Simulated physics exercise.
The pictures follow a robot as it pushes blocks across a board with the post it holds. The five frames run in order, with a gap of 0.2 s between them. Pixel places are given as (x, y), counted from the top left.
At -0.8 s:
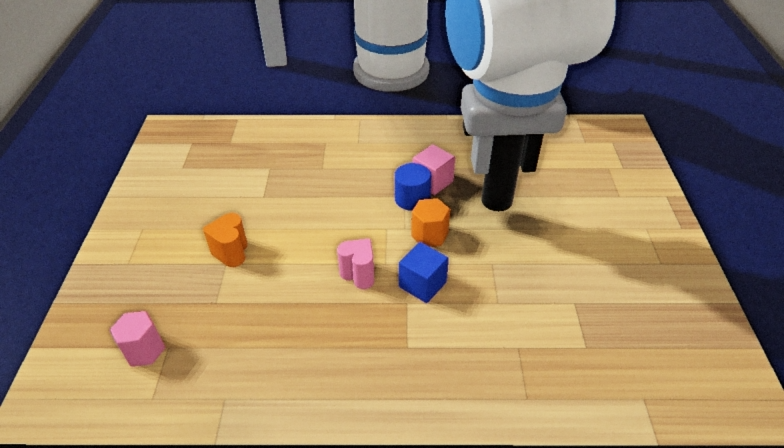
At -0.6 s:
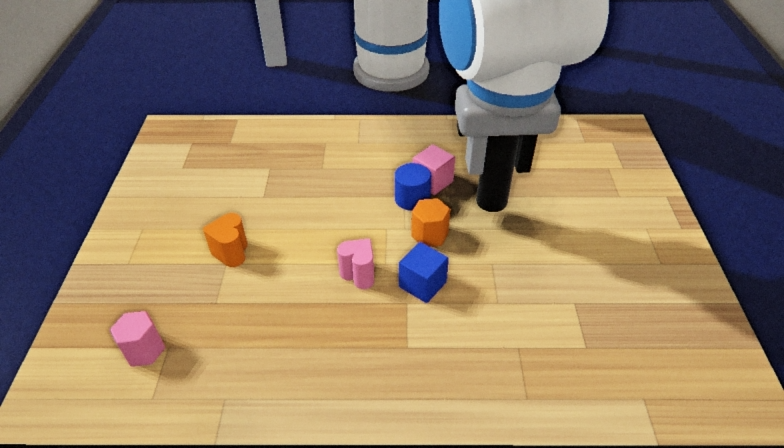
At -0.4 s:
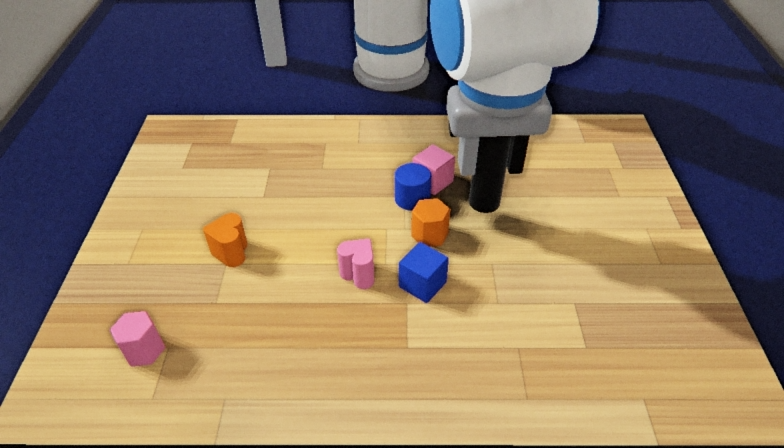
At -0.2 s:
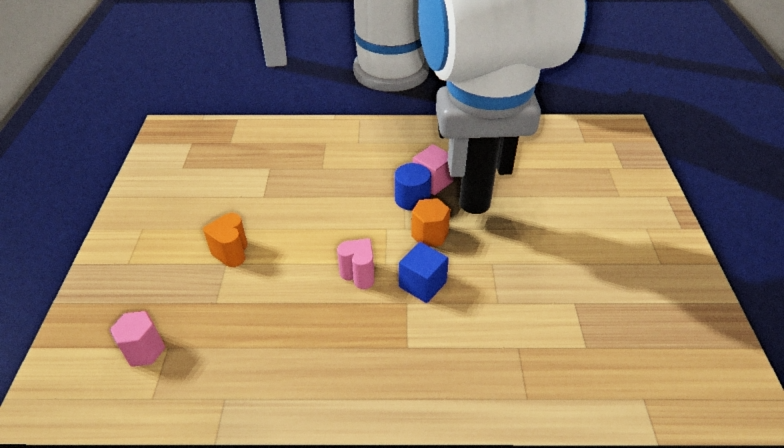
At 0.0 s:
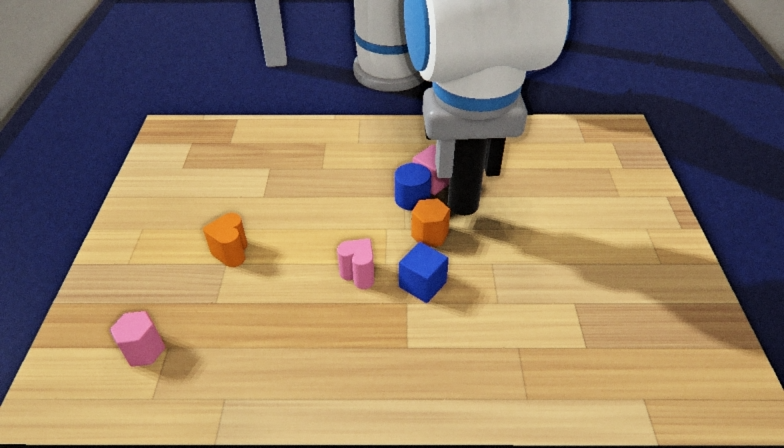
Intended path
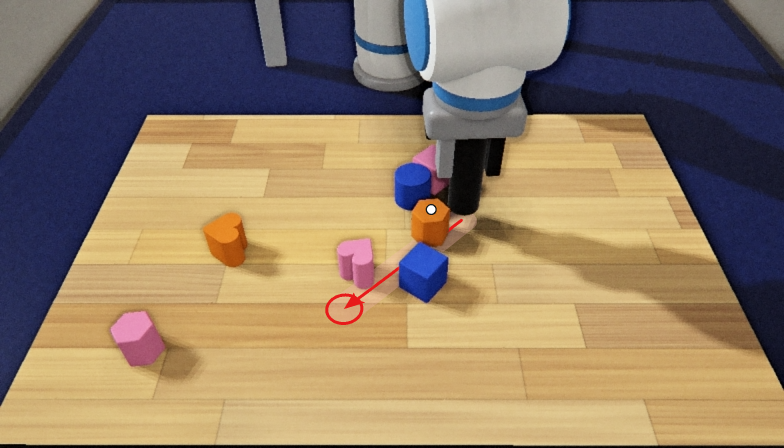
Robot arm moving its black post slowly left toward an orange hexagon on a wooden table, the coloured blocks staying still.
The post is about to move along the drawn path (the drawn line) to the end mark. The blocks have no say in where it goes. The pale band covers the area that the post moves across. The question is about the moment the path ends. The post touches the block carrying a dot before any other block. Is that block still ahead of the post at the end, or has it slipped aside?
The post moves past it.
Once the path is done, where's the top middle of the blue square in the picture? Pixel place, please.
About (412, 274).
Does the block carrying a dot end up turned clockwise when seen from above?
In short: Yes.
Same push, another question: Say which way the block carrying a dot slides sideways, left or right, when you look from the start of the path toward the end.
Answer: Right.
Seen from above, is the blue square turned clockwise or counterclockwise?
Seen from above, counterclockwise.
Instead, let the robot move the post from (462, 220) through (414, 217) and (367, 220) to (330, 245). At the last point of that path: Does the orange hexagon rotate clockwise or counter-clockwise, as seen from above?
Looking from above, the answer is counterclockwise.
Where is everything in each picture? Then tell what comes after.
The first picture shows post tip (497, 202); block tops, pink heart block (357, 250); blue circle (413, 173); blue square (424, 259); orange hexagon (431, 210).
The second picture shows post (492, 202); blocks unchanged.
The third picture shows post (484, 203); blocks unchanged.
The fourth picture shows post (475, 204); blocks unchanged.
The fifth picture shows post (463, 205); pink heart block (357, 250); blue circle (413, 173); blue square (424, 259); orange hexagon (431, 210).
Path on the board, straight from (462, 220) to (344, 309); the dot is on the orange hexagon.
What follows on the original path. One third of the way, post (426, 233); orange hexagon (391, 226), turned 40° clockwise.
Two thirds of the way, post (386, 263); pink heart block (343, 254), turned 45° anticlockwise; blue square (414, 273), turned 65° anticlockwise; orange hexagon (364, 232), turned 80° clockwise.
At the end, post (343, 294); pink heart block (322, 262), turned 30° clockwise; blue circle in place; blue square (412, 274), turned 75° anticlockwise; orange hexagon (364, 232), turned 80° clockwise.
